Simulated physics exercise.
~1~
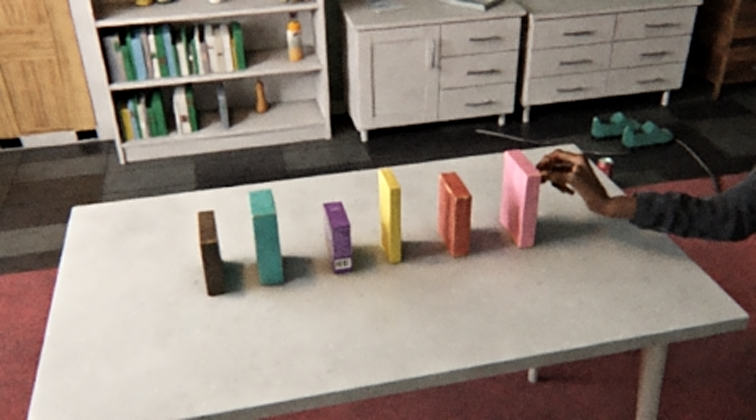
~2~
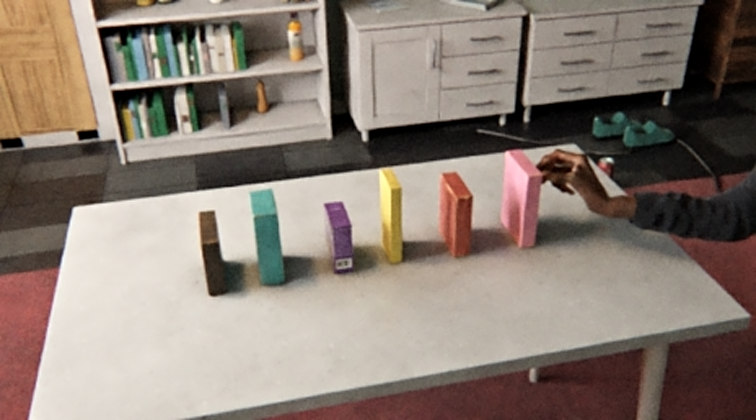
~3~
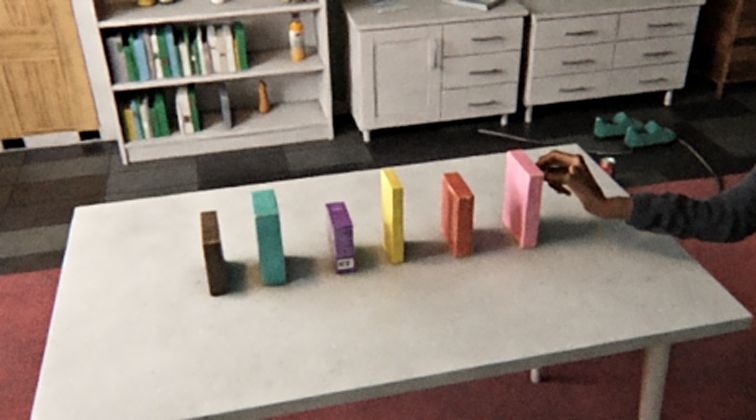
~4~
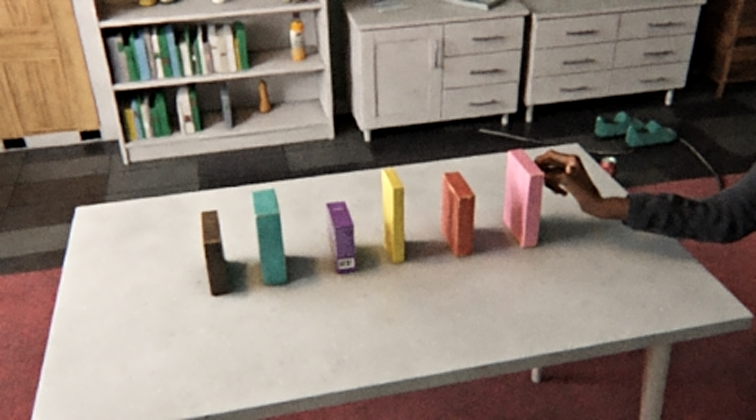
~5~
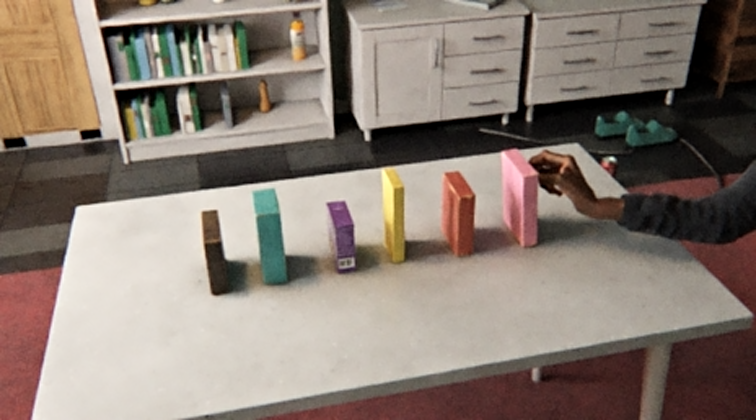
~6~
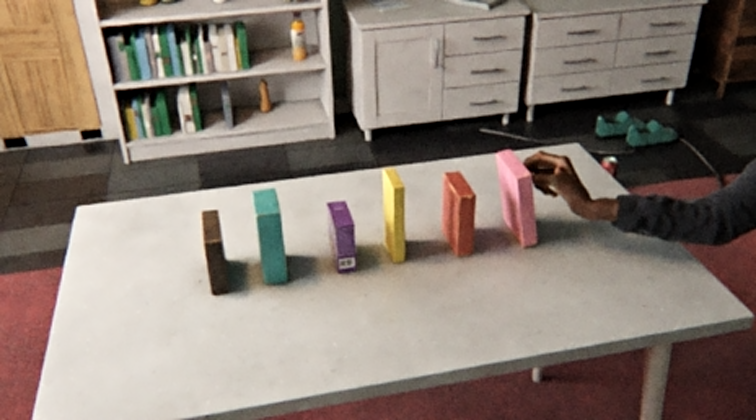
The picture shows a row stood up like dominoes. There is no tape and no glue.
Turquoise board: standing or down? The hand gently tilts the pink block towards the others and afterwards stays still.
Oh, it keeps its balance there.
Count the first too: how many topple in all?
4.
Then, 0.40 s after the last picture, pink block 58° over; red board tipped 25° from how it was.
Then, 0.60 s after the last picture, pink block 76° over; red board on its side; yellow block tipped 31° from how it was; purple packet tipped 13° from how it was.
Then, 0.70 s after the last picture, pink block 76° over; red board on its side; yellow block tipped 54° from how it was; purple packet tipped 62° from how it was.
Then, 1.10 s after the last picture, pink block 76° over; yellow block tipped 63° from how it was; red board on its side; purple packet on its side.
At rest, tipped over on the table, purple packet, red board and yellow block; turquoise board in place. Seen from the same camera at the end, turquoise board near (268, 236).
